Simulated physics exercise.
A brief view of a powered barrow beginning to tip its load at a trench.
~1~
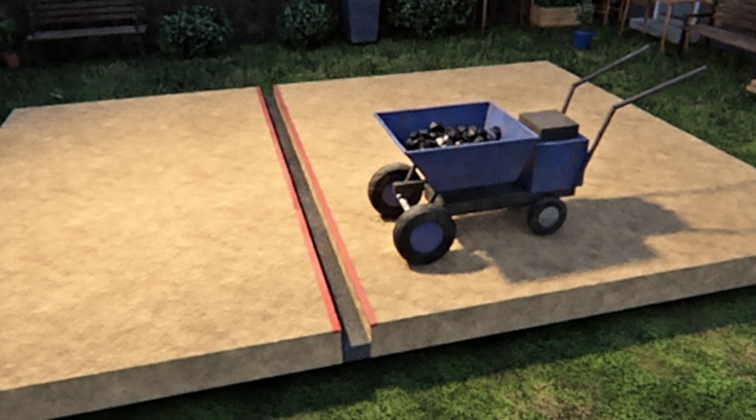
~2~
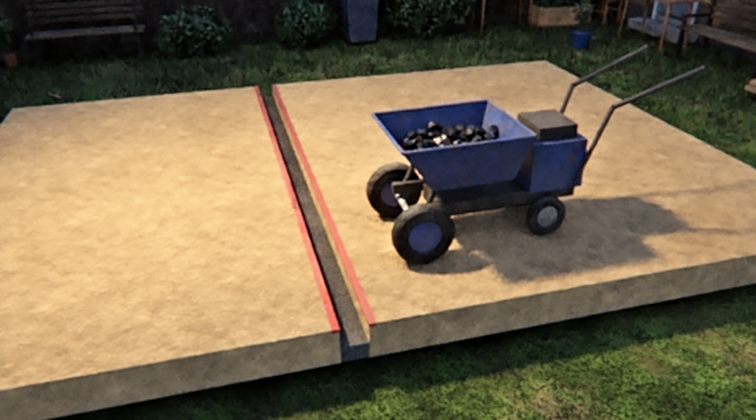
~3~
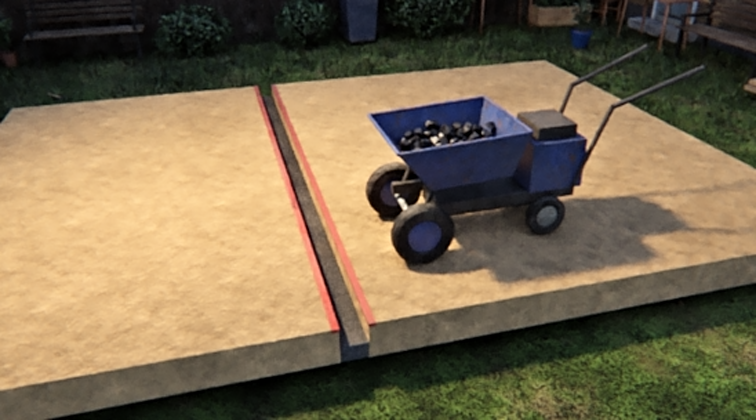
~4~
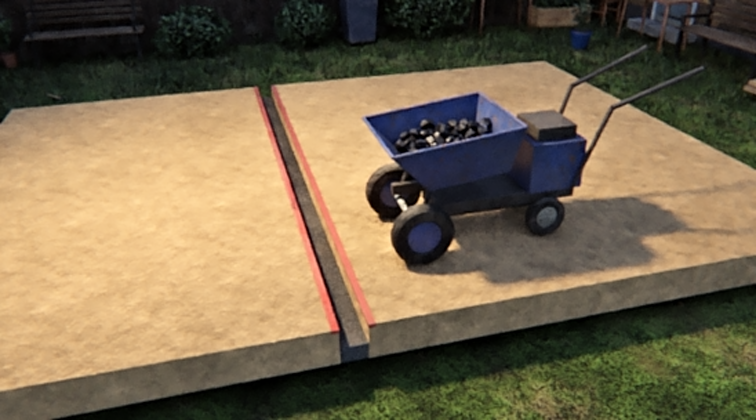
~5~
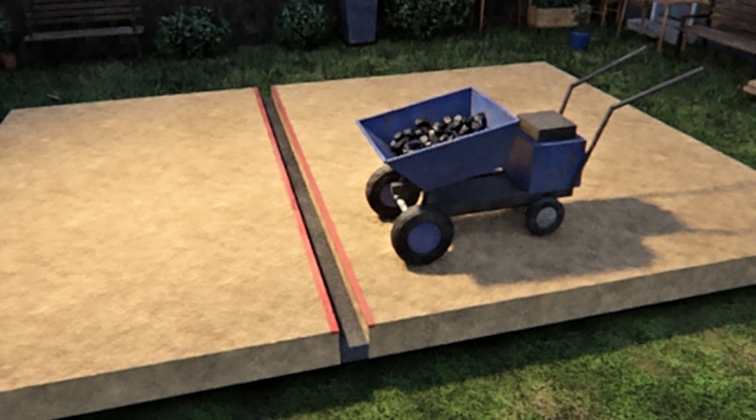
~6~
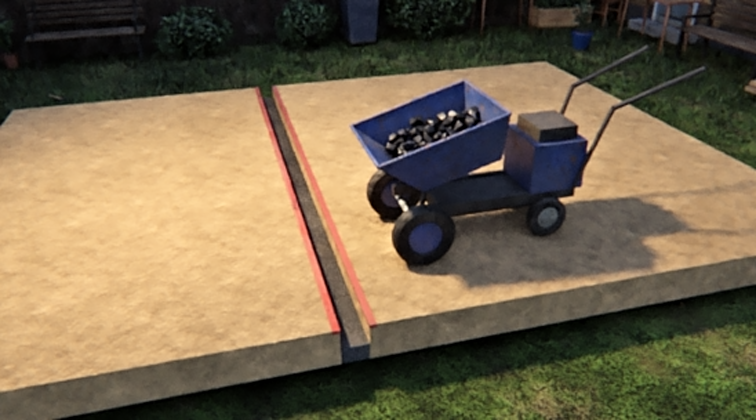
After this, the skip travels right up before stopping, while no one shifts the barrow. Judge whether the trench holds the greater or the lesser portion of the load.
The trench holds the lesser portion of it.
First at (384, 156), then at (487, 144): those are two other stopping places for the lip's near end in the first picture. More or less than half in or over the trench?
A minority, then a minority.
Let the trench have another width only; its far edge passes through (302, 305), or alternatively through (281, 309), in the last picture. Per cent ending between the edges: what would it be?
70 %, then 90 %.
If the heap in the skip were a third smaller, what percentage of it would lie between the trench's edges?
Close to 30 in a hundred.
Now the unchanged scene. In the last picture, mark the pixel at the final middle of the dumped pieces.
Close to (296, 250) in the last view.
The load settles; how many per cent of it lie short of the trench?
0 %.
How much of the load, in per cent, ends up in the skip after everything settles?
My estimate is about 0 per cent.
Soon, skip tipped steeply; all in the skip.
A while on, skip tipped steeply; nearly all in the skip; a small part beyond it; a stray few falling.
Towards the end, skip tipped right over; about a quarter in the skip; a small part in or heaped over the trench; about two thirds beyond it; a stray few falling.
Finally, skip tipped right over; about a third in or heaped over the trench; about two thirds beyond it.
